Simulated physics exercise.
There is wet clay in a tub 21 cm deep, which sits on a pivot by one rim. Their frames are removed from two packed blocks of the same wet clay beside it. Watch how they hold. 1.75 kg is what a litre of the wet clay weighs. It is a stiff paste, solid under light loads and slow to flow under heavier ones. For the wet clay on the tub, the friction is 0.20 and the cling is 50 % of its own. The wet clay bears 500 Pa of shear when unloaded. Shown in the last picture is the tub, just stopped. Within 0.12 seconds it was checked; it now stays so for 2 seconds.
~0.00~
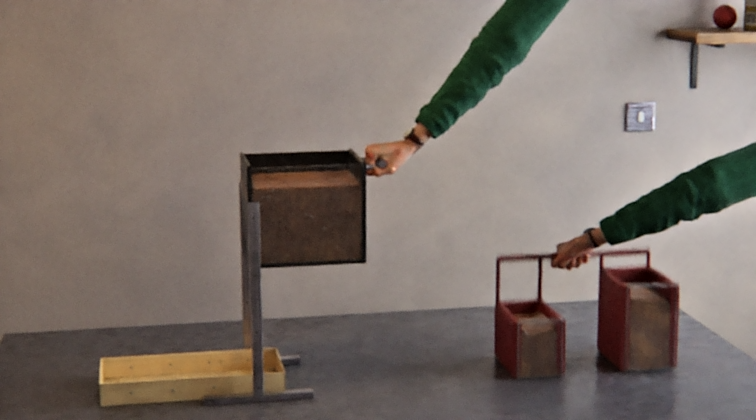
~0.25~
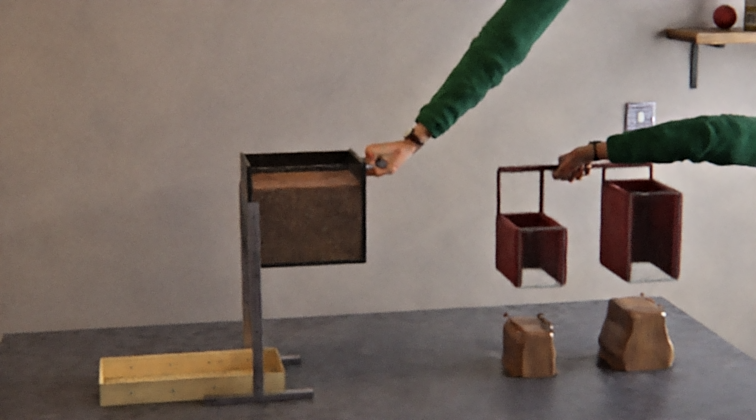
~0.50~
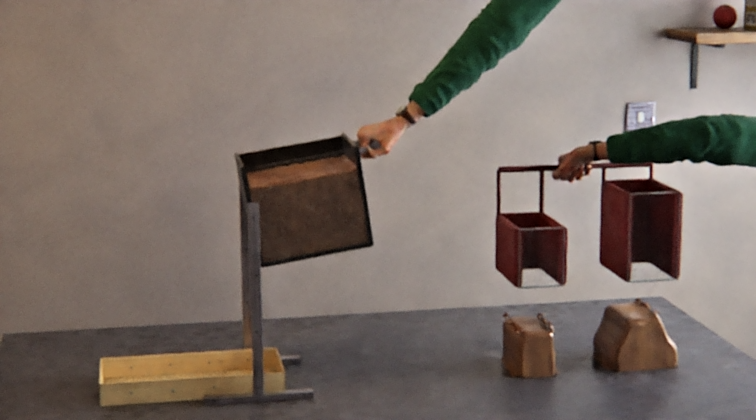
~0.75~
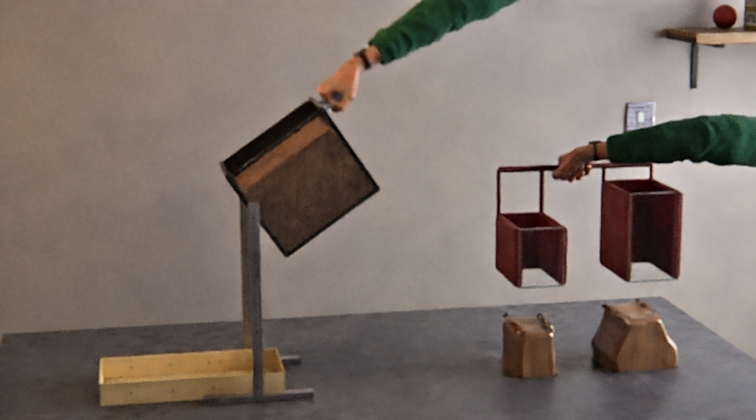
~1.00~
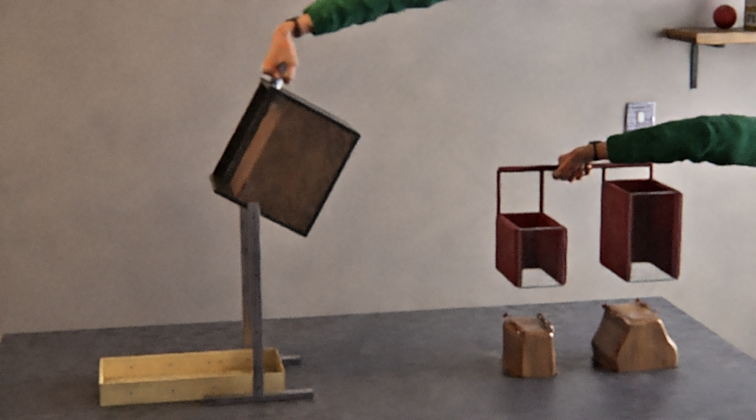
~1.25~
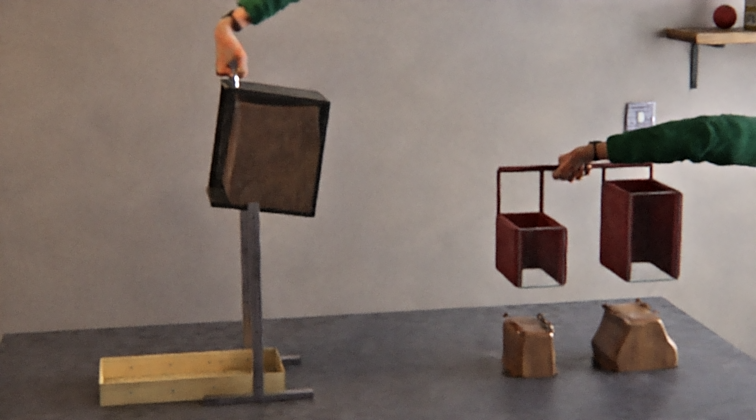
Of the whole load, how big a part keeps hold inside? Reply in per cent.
The part that keeps hold inside is about 69 %.
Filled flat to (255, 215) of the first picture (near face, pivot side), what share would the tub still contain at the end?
I'd say close to 100 % stays in the tub.
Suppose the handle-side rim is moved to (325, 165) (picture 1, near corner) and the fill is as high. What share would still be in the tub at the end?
Then near 100 % stays in the tub.
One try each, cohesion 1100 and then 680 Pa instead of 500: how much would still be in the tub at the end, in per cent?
First try roughly 100 per cent, second try roughly 100 per cent.
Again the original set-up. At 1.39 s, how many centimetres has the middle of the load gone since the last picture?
I'd put the distance at about 3 centimetres.
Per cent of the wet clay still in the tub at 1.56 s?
I'd say close to 85 %.
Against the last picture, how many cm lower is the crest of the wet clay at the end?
Roughly 7 cm.
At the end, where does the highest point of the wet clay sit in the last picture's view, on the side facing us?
The highest point is near (267, 138) in the last picture.
By 1.39 s, the tub is at 81 degrees and holds 99 %.
By 1.56 s, the tub is at 81 degrees and holds 84 %.
By 1.73 s, the tub is at 81 degrees and holds 74 %.
By 1.90 s, the tub is at 81 degrees and holds 71 %.
By 3.25 s, at the end, the tub is at 81 degrees and holds 69 %.
